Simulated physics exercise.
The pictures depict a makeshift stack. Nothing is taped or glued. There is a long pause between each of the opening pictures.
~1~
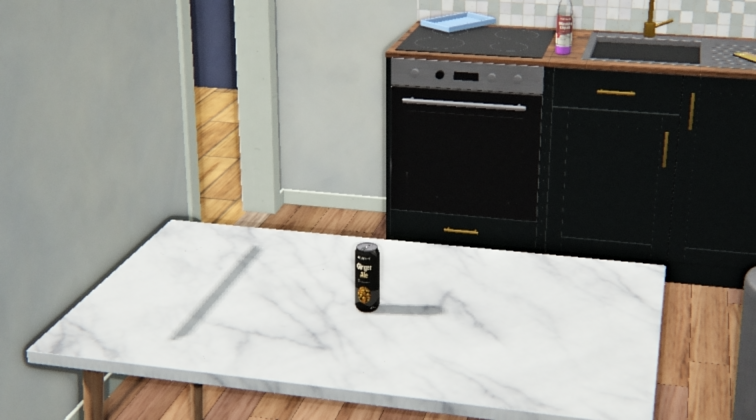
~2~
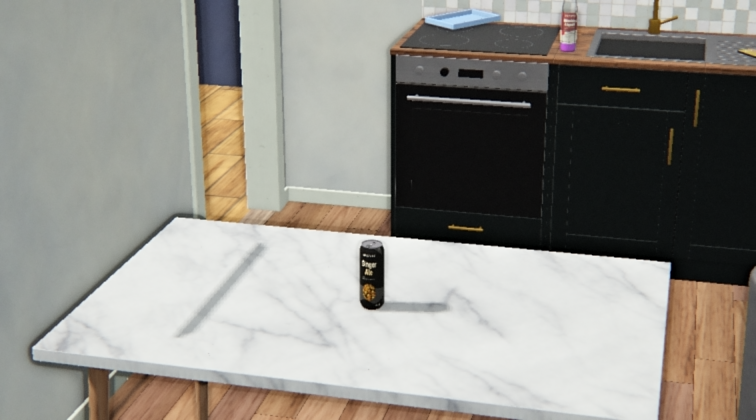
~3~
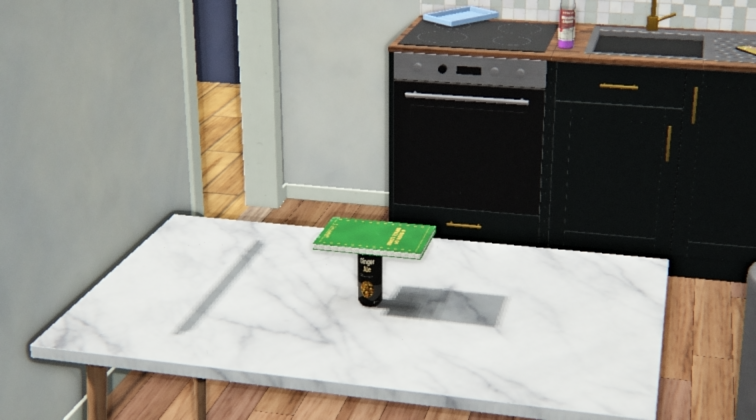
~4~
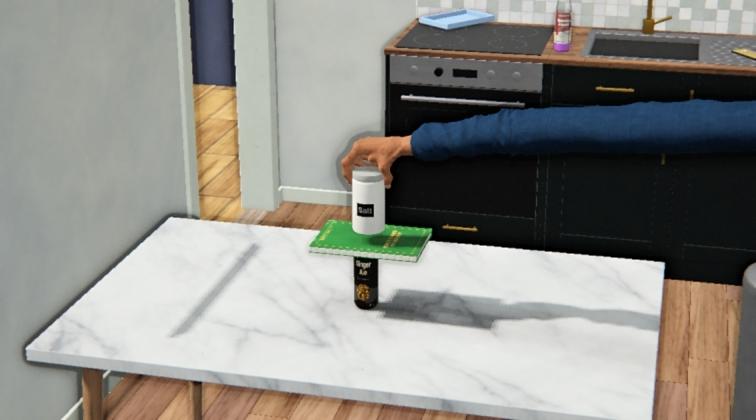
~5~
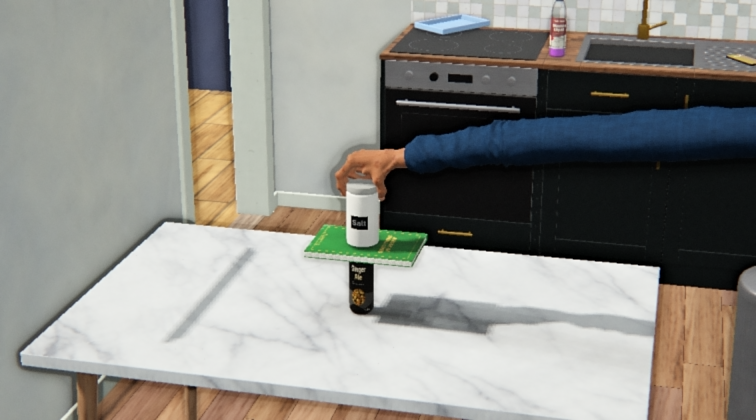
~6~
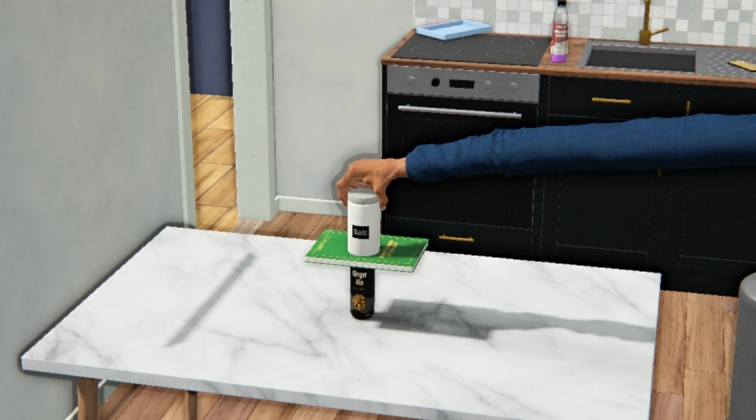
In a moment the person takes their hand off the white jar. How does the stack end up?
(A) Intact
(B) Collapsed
A.
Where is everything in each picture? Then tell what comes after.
The last thing is not in view yet, in the first picture.
The last thing is not in view yet, in the second picture.
The last thing is not in view yet; green book (375, 238), in the third picture.
On its way; white jar (369, 200); green book (371, 240), in the fourth picture.
On its way; white jar (363, 213); green book (367, 245), in the fifth picture.
Set down, still held; white jar (364, 222); green book (368, 250), in the sixth picture.
Then, 0.30 s later than the last frame, all is still.
Then, 0.70 s later than the last frame, white jar resting near (364, 222).
When it is over, all 3 as before. End places, in pixels of the last picture, white jar near (364, 222). The stack holds.
